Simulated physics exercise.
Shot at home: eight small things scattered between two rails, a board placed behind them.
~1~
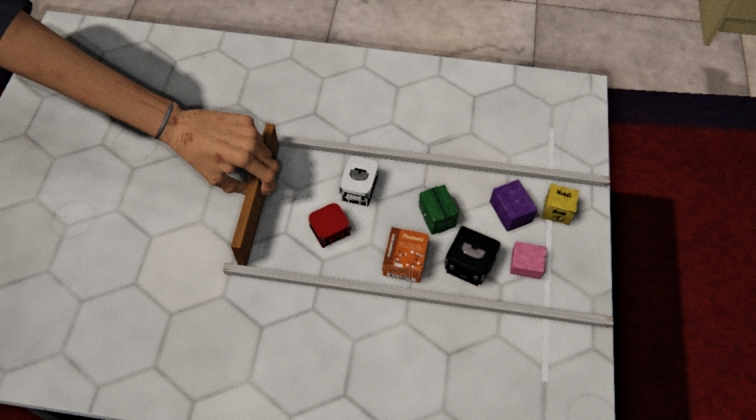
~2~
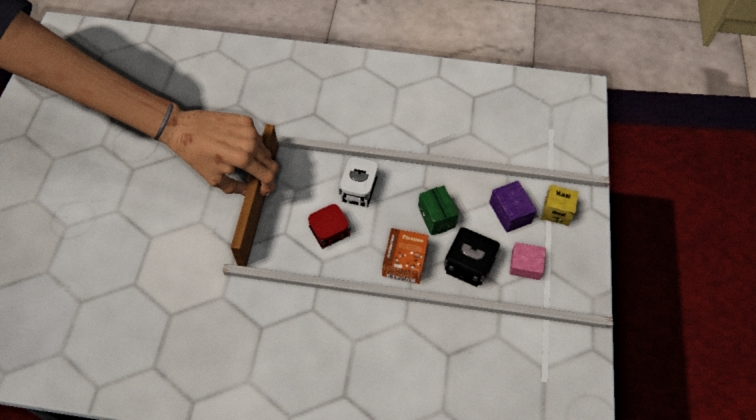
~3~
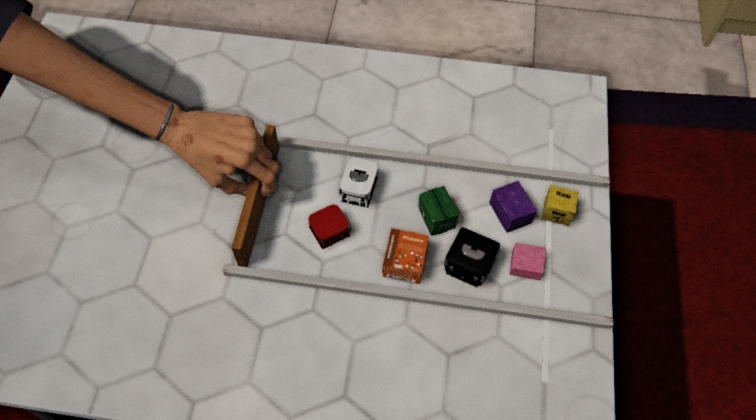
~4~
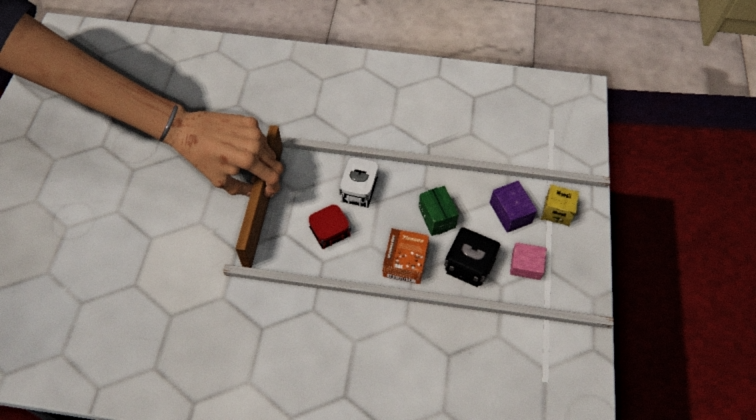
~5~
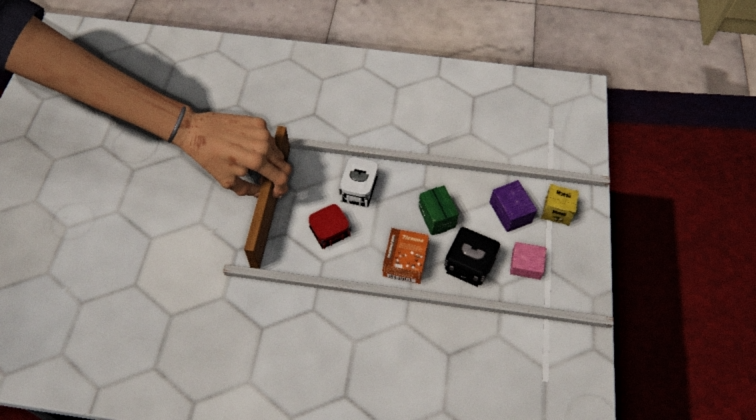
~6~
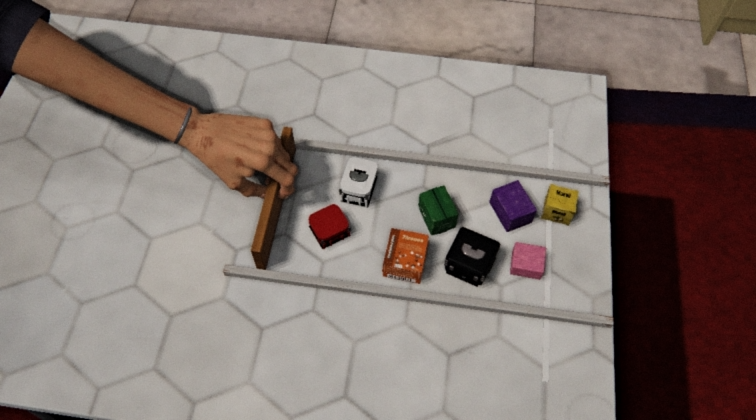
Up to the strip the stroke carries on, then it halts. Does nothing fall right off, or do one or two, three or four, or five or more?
The count that falls off is between three and four.
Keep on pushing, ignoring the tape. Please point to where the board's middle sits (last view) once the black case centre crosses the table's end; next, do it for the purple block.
The black case puts it at (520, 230), the purple block at (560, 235).
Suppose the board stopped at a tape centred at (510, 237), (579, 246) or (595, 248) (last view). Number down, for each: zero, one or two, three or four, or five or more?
So, one after another, I'd give 1 or 2; five or more; 5 or more.
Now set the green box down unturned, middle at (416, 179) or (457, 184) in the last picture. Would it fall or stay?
Place by place, it stays put; stays put.
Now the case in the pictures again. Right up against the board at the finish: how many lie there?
That number would be 2.
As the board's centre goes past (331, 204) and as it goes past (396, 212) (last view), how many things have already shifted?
1, then 6.
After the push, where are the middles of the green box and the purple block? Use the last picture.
First: About (598, 240); second: About (606, 209).
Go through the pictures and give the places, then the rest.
The first frame shows yellow box (560, 205); pink block (528, 260); purple block (513, 206); board (257, 193); tape (549, 242).
The second frame shows pink block (528, 261); black case (471, 257).
The third frame shows purple block (513, 207); green box (438, 211).
The fourth frame shows yellow box (560, 206); orange box (406, 256).
The fifth frame shows pink block (528, 261); red case (329, 226).
The sixth frame shows yellow box (560, 205); pink block (528, 261); purple block (513, 206); board (275, 197); tape (549, 242).
Soon after, none off yet; yellow box at rest near (560, 205); pink block at rest near (528, 261); purple block at rest near (513, 206).
After that, none off yet; yellow box displaced a little near (572, 203); pink block displaced well along near (596, 263); purple block displaced about its own width near (539, 207).
In the end, the number that fall off is three or four; gone, black case, pink block and yellow box.
